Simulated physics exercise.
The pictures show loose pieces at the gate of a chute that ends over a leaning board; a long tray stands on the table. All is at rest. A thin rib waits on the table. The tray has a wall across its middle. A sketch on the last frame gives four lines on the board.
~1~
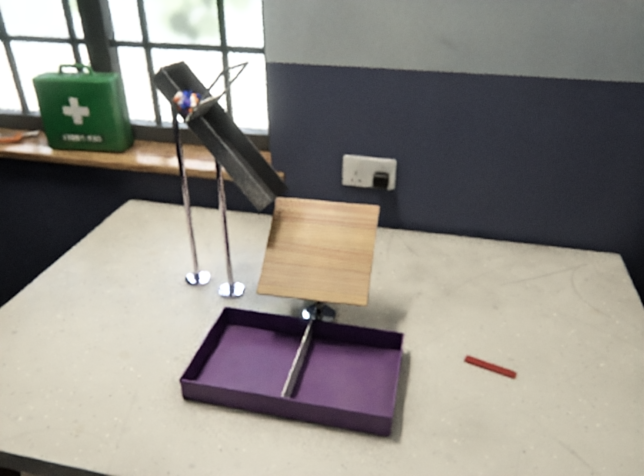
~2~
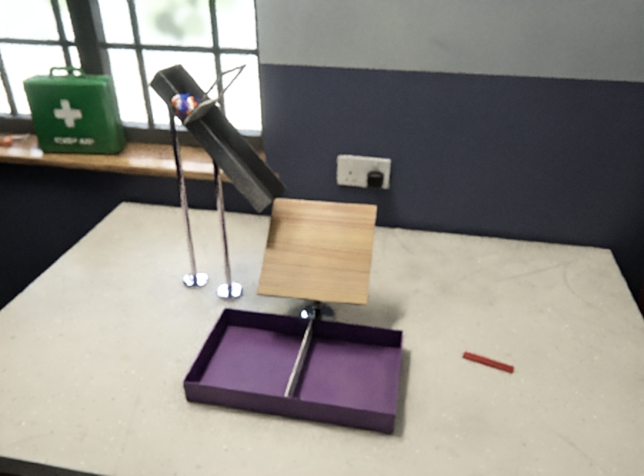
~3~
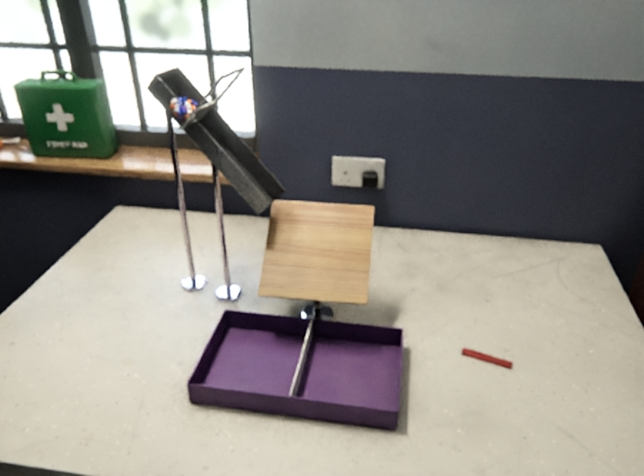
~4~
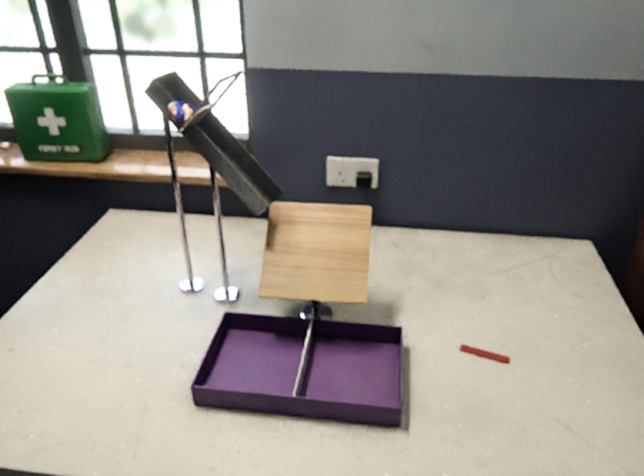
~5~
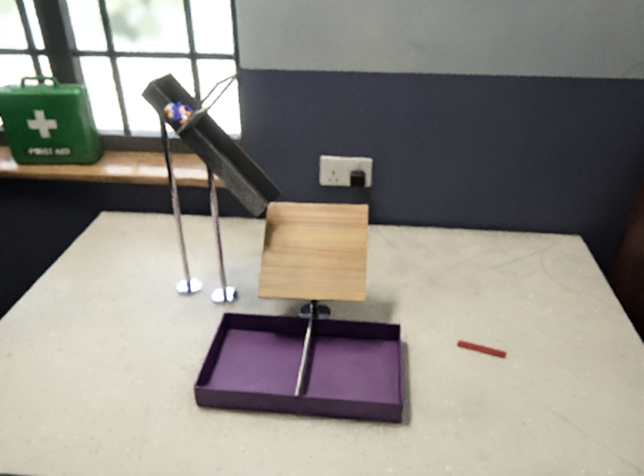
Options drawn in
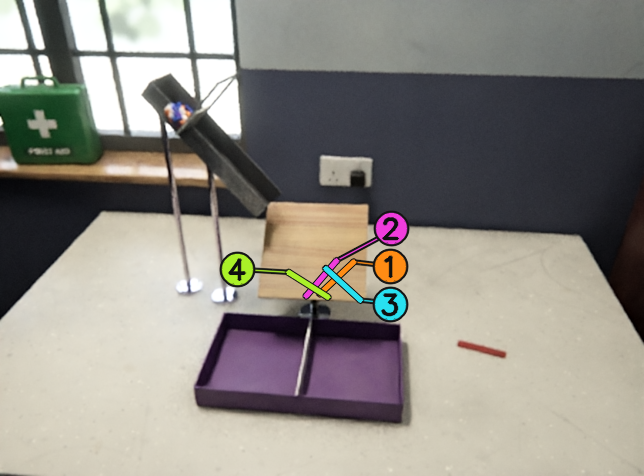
The video shows colourful beads behind the gate of a dark sloping chute above a tilted wooden board and a divided purple tray, with a thin red strip nearby; the objects stay still while the view shifts slightly.
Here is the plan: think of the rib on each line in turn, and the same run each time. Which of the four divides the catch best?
The answer is line 1.
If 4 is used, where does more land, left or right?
Right.
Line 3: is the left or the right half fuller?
More lands on the right.
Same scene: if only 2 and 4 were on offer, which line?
2 it is.
On the marked copy, line 1 from (353, 261) to (319, 293); line 2 from (336, 260) to (306, 296); line 3 from (325, 268) to (360, 300); line 4 from (288, 272) to (328, 297).
Choosing 1, of what is caught, close to two thirds in the left half, close to a third in the right.
Choosing 2, of what is caught, the bulk in the left half, a small share in the right.
Choosing 3, of what is caught, a small share in the left half, the bulk in the right.
Choosing 4, of what is caught, none at all in the left half, the whole lot in the right.
